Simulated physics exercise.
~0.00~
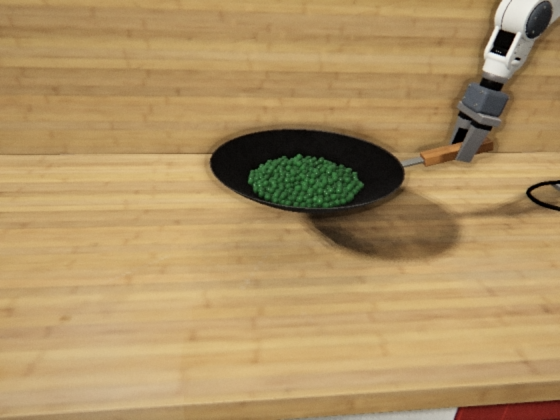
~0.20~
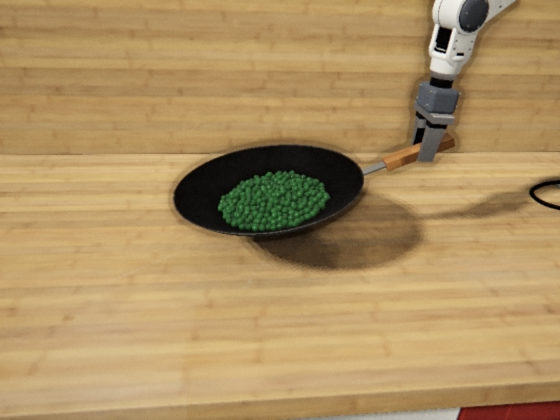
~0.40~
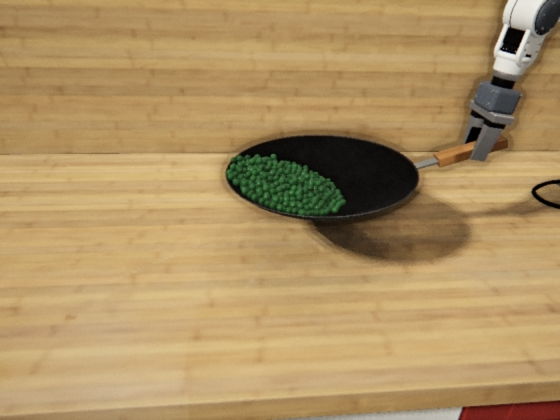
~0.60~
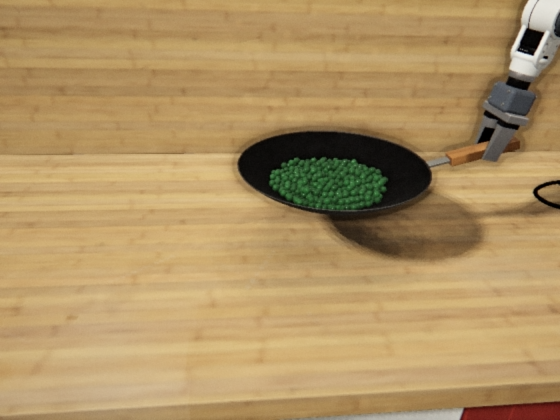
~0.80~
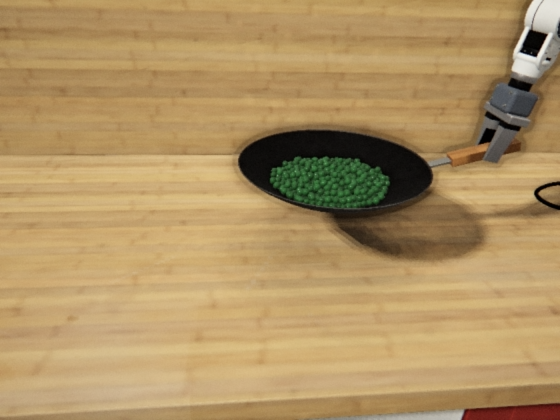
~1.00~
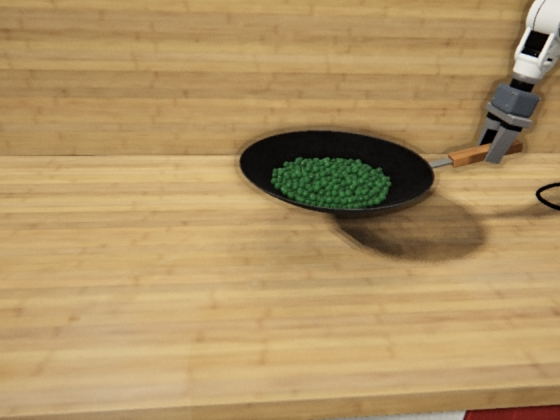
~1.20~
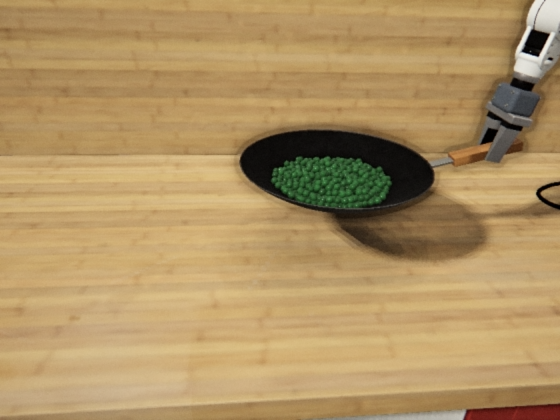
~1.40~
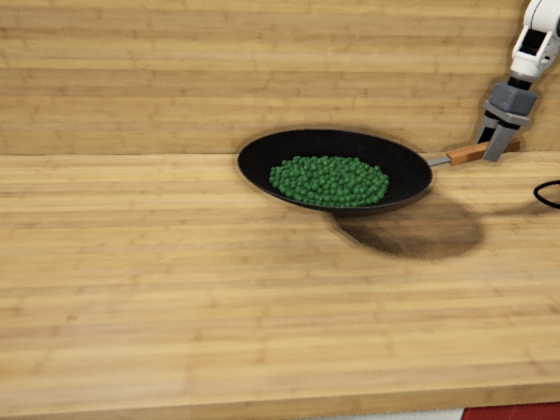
A white and grey robot arm at the upper right grips the wooden handle of a black wok heaped with small green beads, held just above a light wooden counter with a matching wooden wall behind, seen from the front and slightly above. The arm first moves the wok left and a little down, leaning it. It then draws the wok back to the right, and the beads slide toward its left side. The wok shifts slightly farther right and the beads settle back toward the middle. It then stays still, with no beads spilled on the counter.
